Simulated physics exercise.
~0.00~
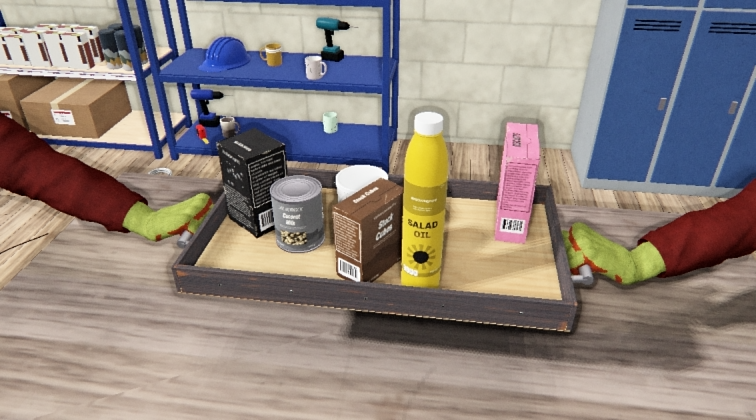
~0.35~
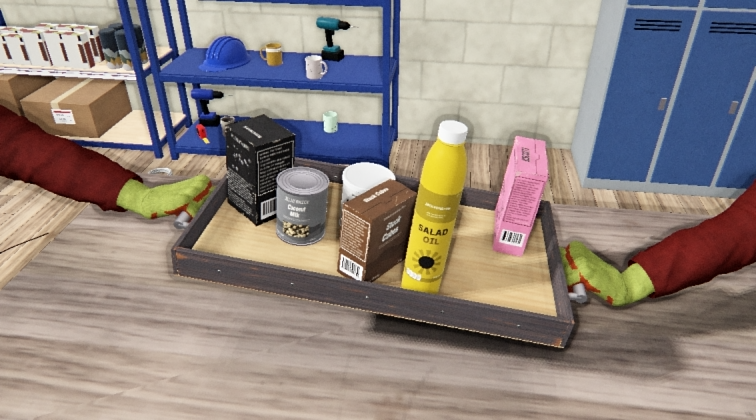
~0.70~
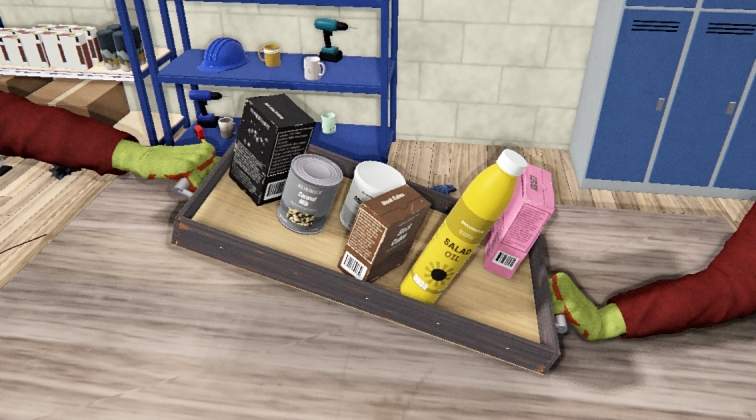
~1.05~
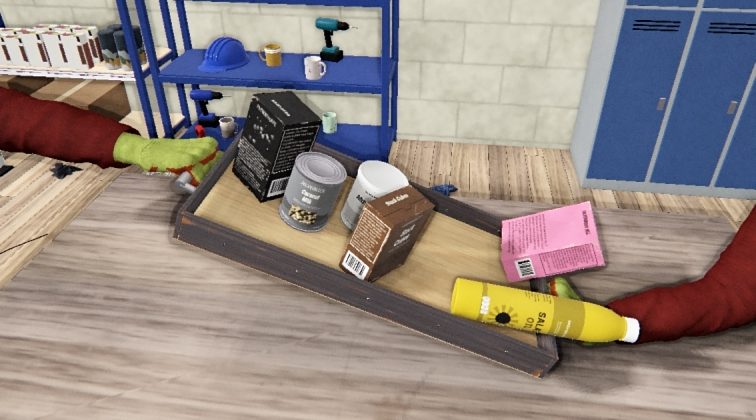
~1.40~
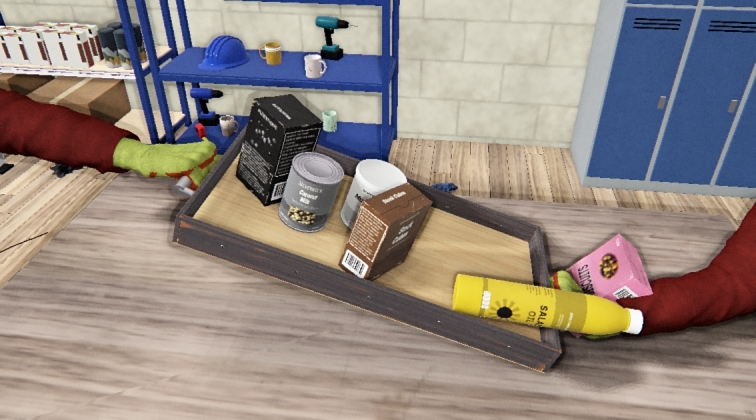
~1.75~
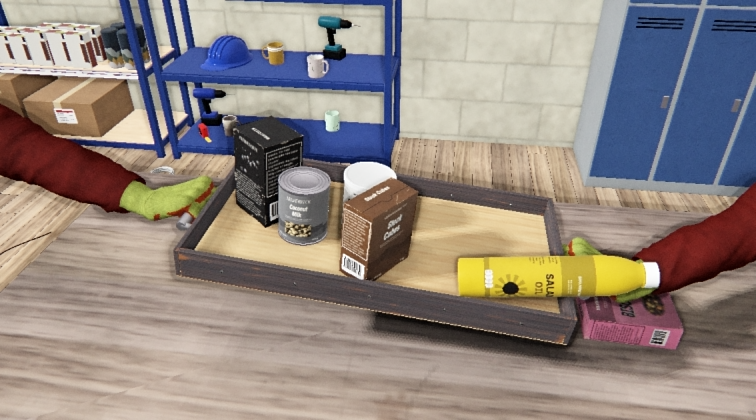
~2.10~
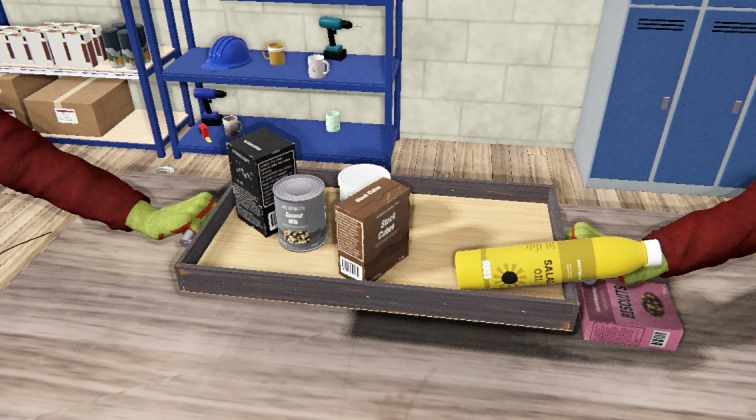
Two gloved hands tilt a tray rightward, toppling a yellow bottle and spilling a pink packet, then level it.
